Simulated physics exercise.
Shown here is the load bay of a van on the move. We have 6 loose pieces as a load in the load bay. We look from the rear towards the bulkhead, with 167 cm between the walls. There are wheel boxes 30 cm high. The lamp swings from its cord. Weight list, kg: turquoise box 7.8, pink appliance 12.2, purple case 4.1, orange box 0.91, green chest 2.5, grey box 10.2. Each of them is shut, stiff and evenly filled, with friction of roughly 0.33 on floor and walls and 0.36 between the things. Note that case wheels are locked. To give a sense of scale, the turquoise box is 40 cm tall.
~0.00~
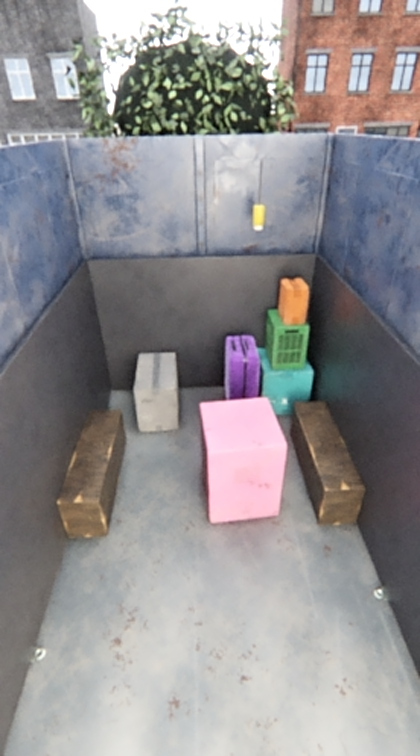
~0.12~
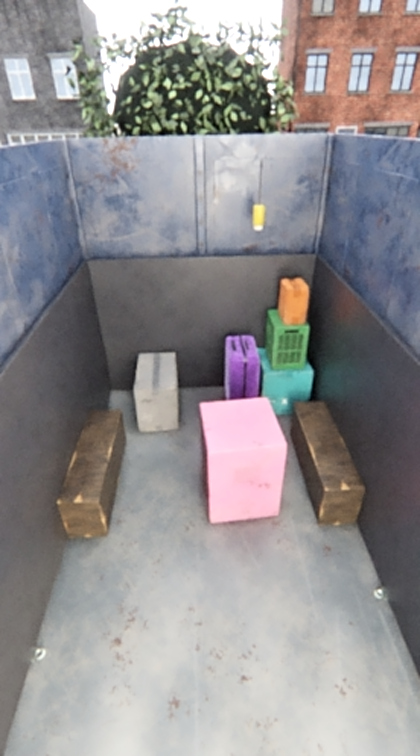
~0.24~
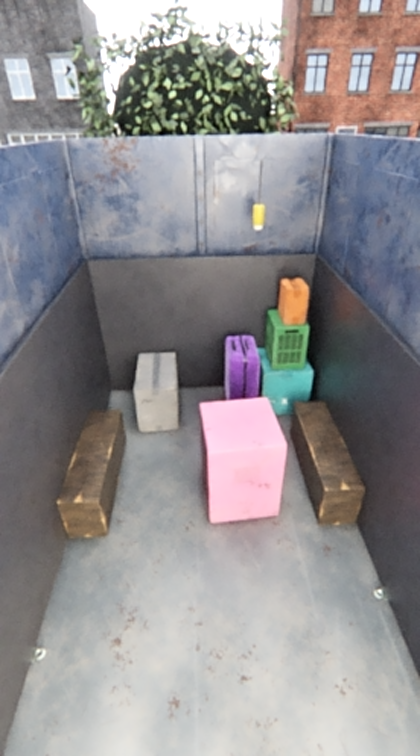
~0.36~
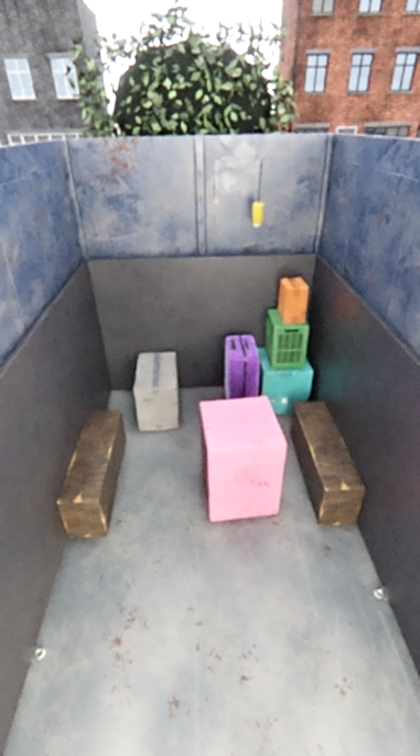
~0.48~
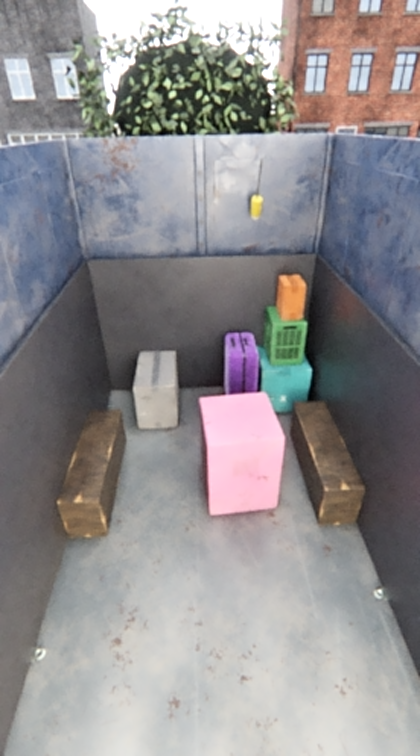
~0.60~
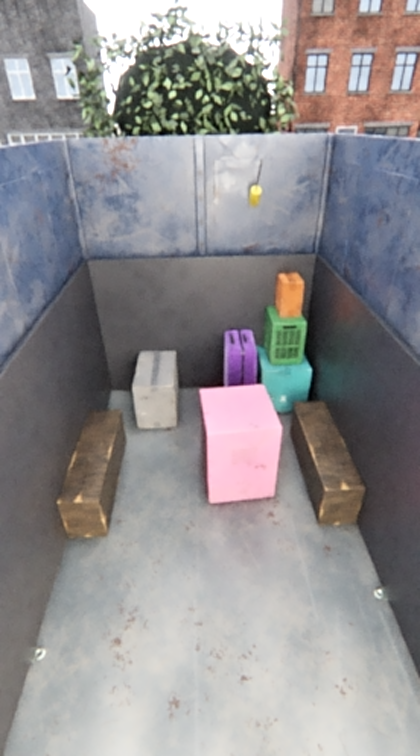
Pink box in a van's load bay sitting still, then sliding slightly forwards as stacked boxes shift and a yellow lamp swings.
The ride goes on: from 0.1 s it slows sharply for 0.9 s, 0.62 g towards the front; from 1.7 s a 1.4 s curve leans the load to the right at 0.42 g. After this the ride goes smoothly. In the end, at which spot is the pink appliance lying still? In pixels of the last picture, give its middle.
The pink appliance lies still near (264, 401).
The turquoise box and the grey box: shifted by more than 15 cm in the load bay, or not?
Turquoise box: Remains in place. Grey box: Is displaced.
By 0.90 s, force 0.25 g forwards; pink appliance 52 cm from its spot near (232, 405); orange box 13 cm from its spot; purple case 11 cm from its spot.
By 2.20 s, force 0.42 g right; pink appliance 60 cm from its spot near (229, 400); orange box 14 cm from its spot; purple case 12 cm from its spot.
By 2.40 s, force 0.42 g right; pink appliance 60 cm from its spot near (239, 400); orange box 17 cm from its spot; purple case 13 cm from its spot.
By 2.70 s, force 0.42 g right; pink appliance 62 cm from its spot near (261, 400); grey box 26 cm from its spot; orange box 17 cm from its spot.
When it is over (3.6 s), not toppled but over 15 cm from the start, pink appliance, orange box and grey box; the other 3 within 15 cm of the start. In the last view, pink appliance near (264, 401).
